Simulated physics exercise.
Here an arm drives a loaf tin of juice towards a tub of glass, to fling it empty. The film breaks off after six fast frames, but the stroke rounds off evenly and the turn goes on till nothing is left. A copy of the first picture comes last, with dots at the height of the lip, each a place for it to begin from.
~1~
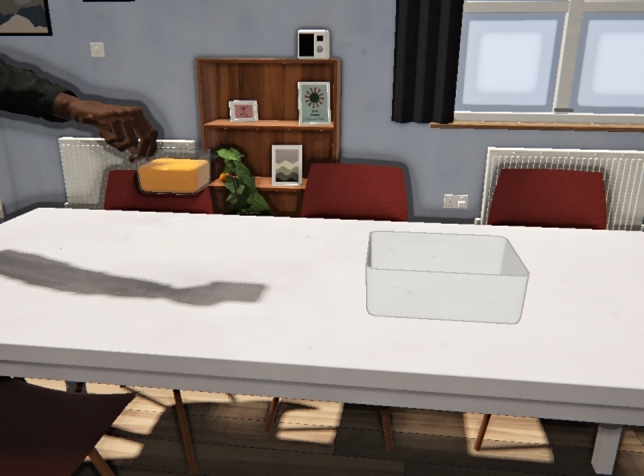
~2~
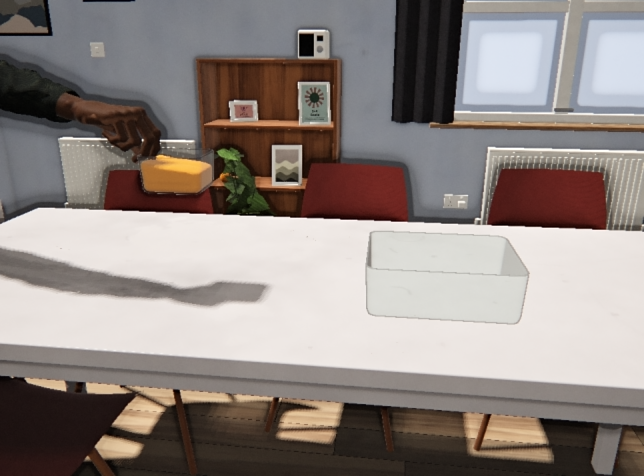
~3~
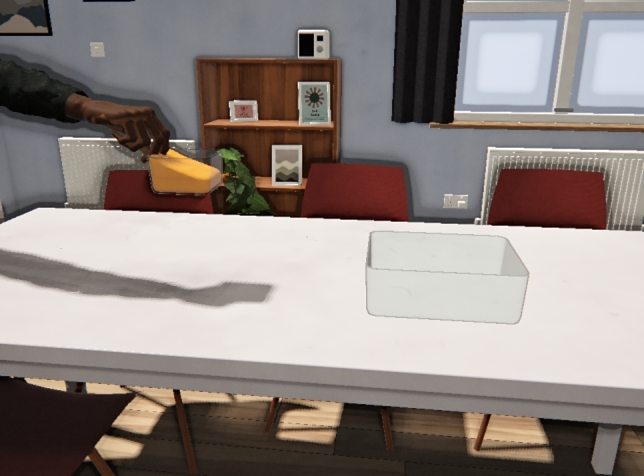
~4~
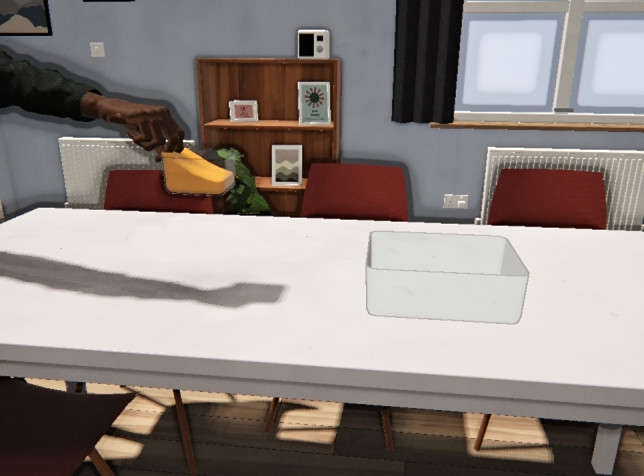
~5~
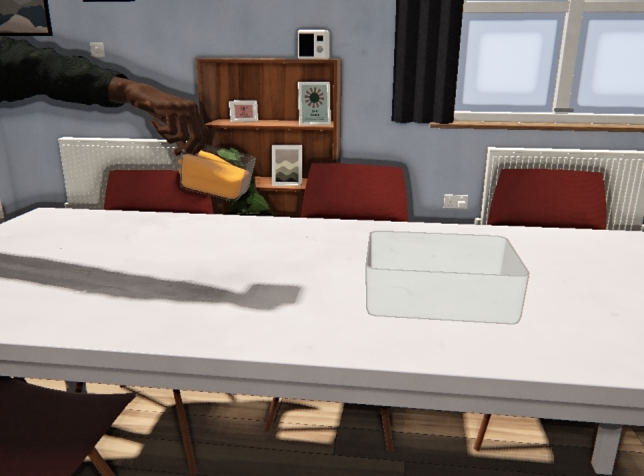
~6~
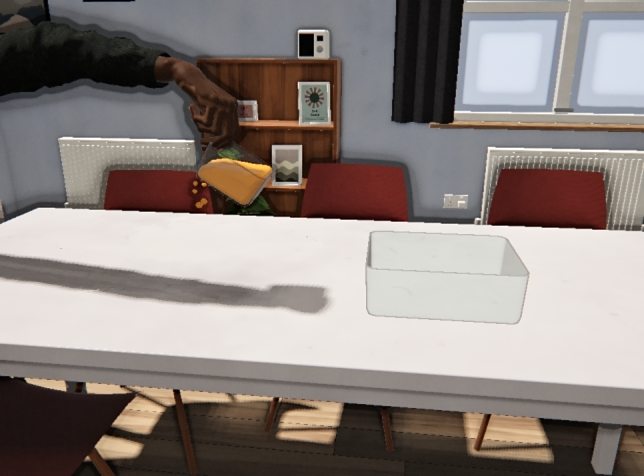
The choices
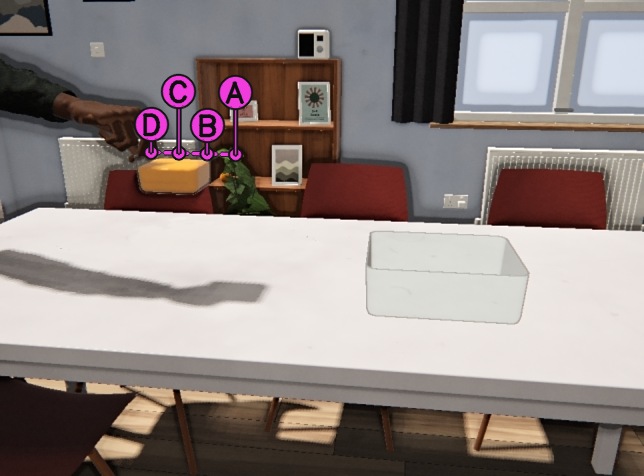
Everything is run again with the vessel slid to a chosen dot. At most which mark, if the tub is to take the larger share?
Use place A.
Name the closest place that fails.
Here it is place B.
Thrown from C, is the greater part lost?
Yes.
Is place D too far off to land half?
Yes, that goes wrong.
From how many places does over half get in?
One of them.
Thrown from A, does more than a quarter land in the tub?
Yes, it does.
In magenta, A at (235, 154); B at (207, 153); C at (178, 153); D at (151, 152).
With A, about 78 % lands in the tub, 16 % falls short and 6 % goes beside or beyond.
With B, about 13 % lands in the tub, 83 % falls short and 4 % goes beside or beyond.
With C, about 0 % lands in the tub, 98 % falls short.
With D, about 0 % lands in the tub, 100 % falls short.
